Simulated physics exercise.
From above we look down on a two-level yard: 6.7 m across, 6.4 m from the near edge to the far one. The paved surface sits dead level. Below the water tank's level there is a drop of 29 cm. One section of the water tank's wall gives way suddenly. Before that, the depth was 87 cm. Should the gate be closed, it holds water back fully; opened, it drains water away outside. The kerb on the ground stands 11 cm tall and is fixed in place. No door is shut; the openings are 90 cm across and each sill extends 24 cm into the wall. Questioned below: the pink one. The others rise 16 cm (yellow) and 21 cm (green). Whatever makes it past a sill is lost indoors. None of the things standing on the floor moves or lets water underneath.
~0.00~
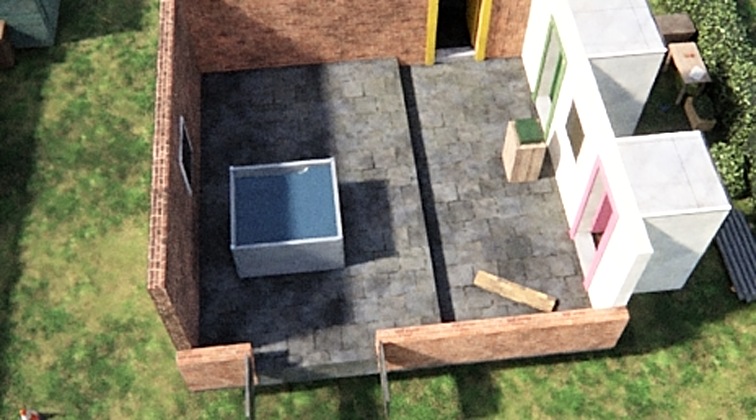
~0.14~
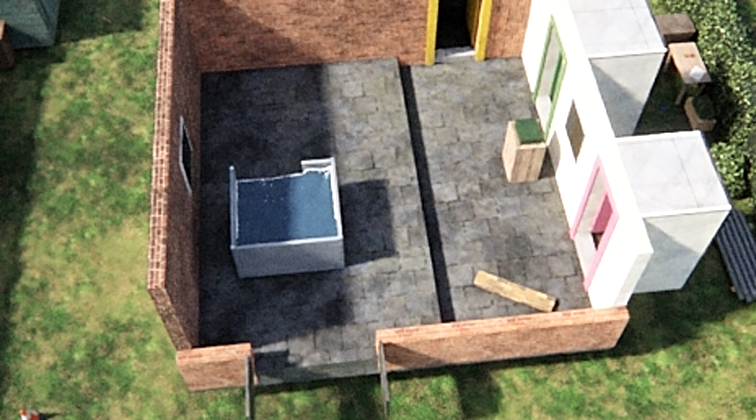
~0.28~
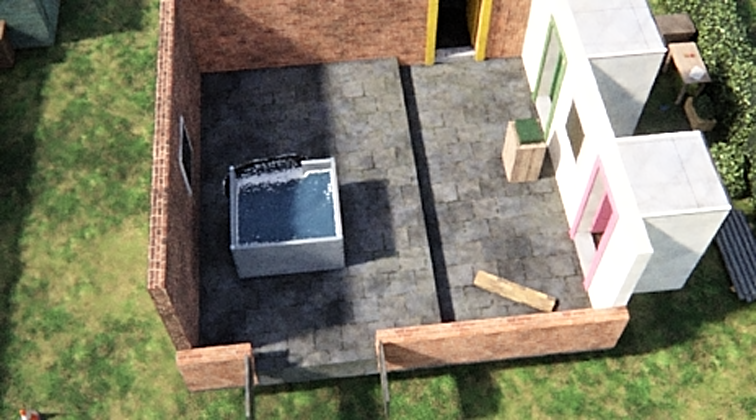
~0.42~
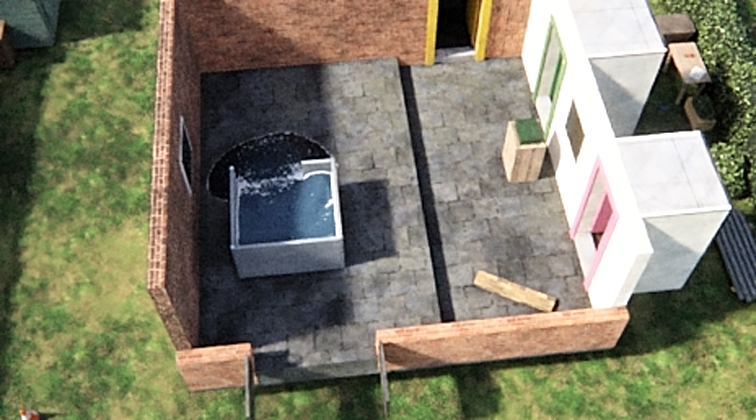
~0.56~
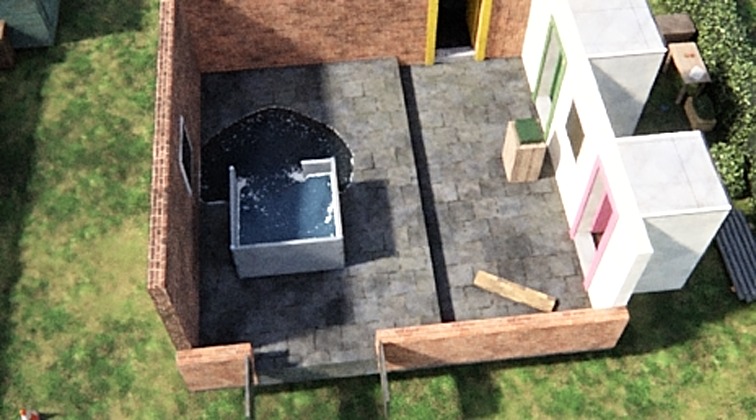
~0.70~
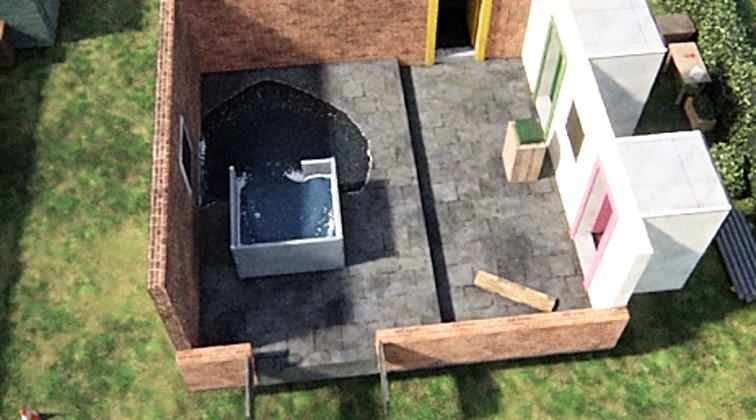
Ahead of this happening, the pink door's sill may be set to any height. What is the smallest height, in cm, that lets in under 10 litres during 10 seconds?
7 cm.
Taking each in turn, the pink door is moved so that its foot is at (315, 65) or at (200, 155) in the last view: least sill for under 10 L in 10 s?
You'd want roughly 25 cm there first, then roughly 21 cm.
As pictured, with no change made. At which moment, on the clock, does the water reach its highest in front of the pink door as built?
Around 9.0 seconds.
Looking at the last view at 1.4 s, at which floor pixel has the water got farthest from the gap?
Somewhere near the pixel (378, 61).
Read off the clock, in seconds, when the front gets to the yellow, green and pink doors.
Arrival times - yellow: 2.0 s; green: 3.4 s; pink: 5.0 s.
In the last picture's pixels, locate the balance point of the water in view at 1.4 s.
At about (276, 172).
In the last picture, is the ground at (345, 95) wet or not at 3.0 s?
Looks like it's soaked.
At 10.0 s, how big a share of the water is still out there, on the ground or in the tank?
Something like 100 per cent of it remains.
After 1.4 s water covers 25 % of the floor, deepest (58 cm) near (202, 76); it has not reached the pink door.
After 3.0 s water covers 35 % of the floor, deepest (28 cm) near (211, 137); it has not reached the pink door.
After 10.0 s water covers 80 % of the floor, deepest (14 cm) near (514, 338); 8 cm at the pink door, 0 litres in over its 26 cm sill.
At the pink door as built, the water arrived by 5.0 s and peaked near 10 cm at 8.8 s.
With a sill of 6 cm, 15 litres would have come in within the 10 s; with 8.5 cm, 5 litres. So under 10 litres takes about 7 cm.
